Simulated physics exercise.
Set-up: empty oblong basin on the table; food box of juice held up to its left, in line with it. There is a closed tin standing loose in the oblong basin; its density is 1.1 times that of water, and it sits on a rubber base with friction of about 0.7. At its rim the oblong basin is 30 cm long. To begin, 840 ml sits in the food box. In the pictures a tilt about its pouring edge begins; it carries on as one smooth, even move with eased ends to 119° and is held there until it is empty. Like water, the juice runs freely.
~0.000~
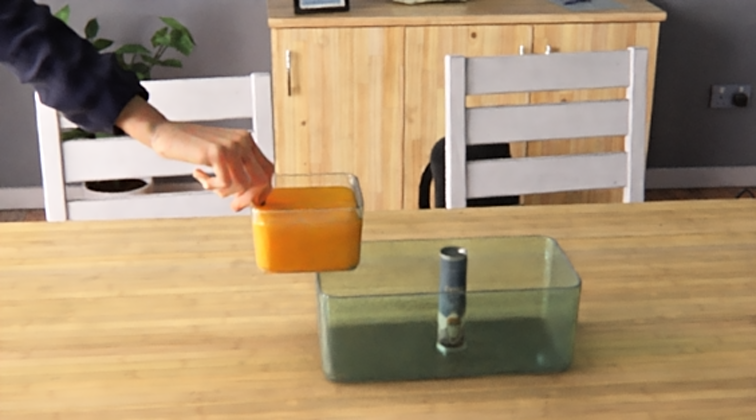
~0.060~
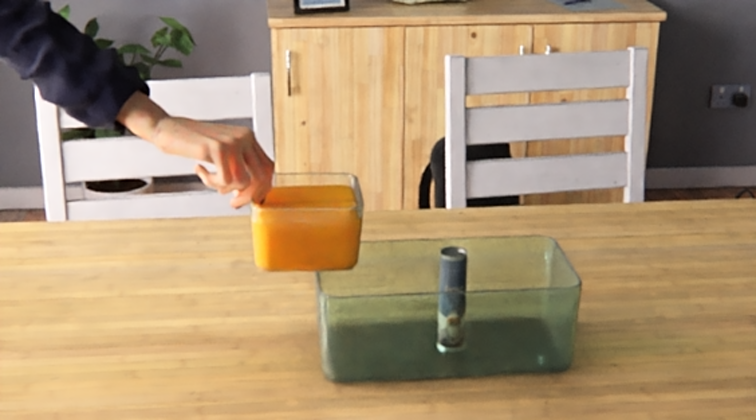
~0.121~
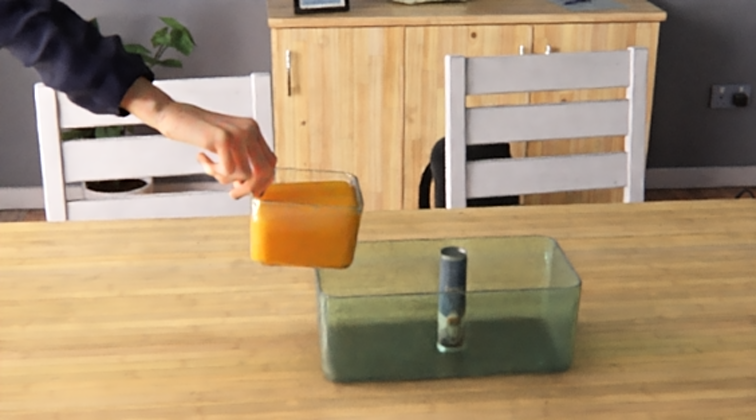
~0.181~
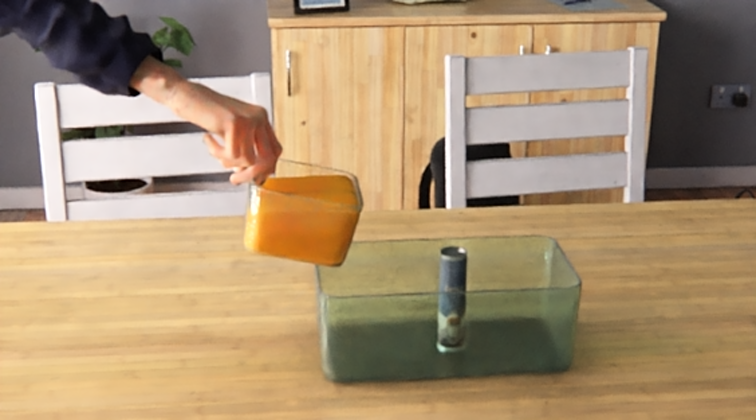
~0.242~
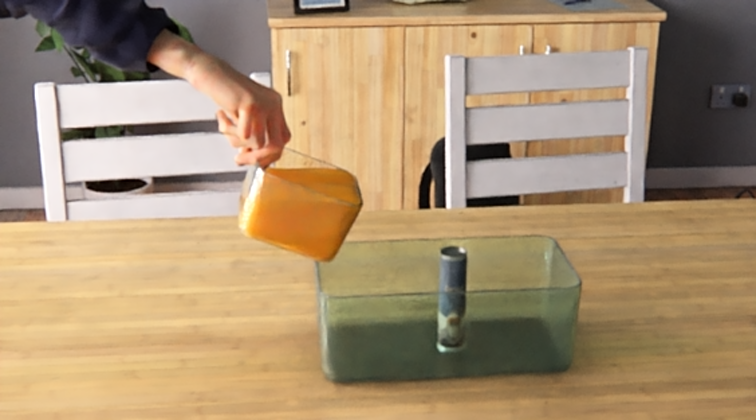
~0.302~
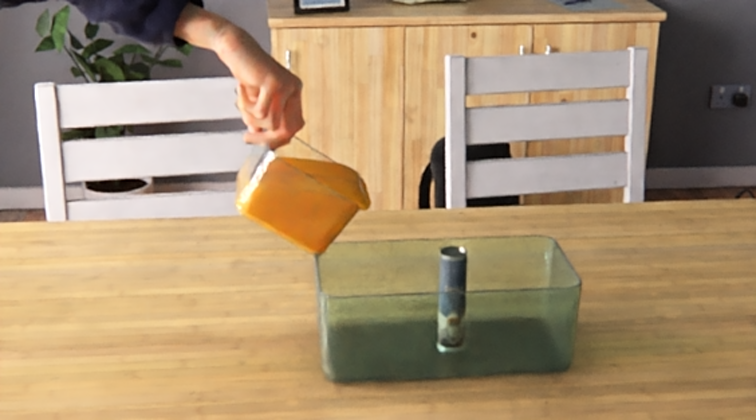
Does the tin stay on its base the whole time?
Watch, it's going to be unseated.
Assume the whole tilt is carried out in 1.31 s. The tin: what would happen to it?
The tin would stay balanced.
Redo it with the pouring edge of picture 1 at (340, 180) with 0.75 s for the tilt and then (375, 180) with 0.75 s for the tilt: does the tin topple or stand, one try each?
First it tips over; then it stays on its base.
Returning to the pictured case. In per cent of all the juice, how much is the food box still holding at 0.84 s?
1 per cent or so.
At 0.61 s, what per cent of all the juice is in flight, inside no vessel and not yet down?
Around 46 in a hundred.
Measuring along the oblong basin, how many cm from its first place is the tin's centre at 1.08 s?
Near 7 cm of travel.
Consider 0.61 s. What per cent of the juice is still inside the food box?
Close to 28 in a hundred.
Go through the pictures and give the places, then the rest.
In the first picture, tilt 0°; pouring edge (360, 192); surface from (255, 203) to (357, 200); the oblong basin's rim runs from (317, 271) to (567, 261); the tin's top is at (454, 256).
In the second picture, tilt 1°; pouring edge (360, 192); surface from (254, 203) to (357, 198).
In the third picture, tilt 6°; pouring edge (360, 192); surface from (253, 200) to (357, 194).
In the fourth picture, tilt 13°; pouring edge (359, 192); surface from (251, 193) to (357, 189).
In the fifth picture, tilt 23°; pouring edge (359, 192); surface from (249, 182) to (358, 185); 1 per cent is over the edge.
In the sixth picture, tilt 34°; pouring edge (358, 192); surface from (245, 173) to (357, 184); 4 per cent is over the edge.
By 0.61 s the tilt is 99° and 28 per cent is still to pour; the tin stands where it began.
By 0.84 s the tilt is 119° and 1 per cent is still to pour; the tin leans 29°.
By 1.08 s the tilt is 119° and 0 per cent is still to pour; the tin lies on its side.
By 1.34 s the tilt is 119° and 0 per cent is still to pour; the tin lies on its side.
At rest the tin lies on its side.
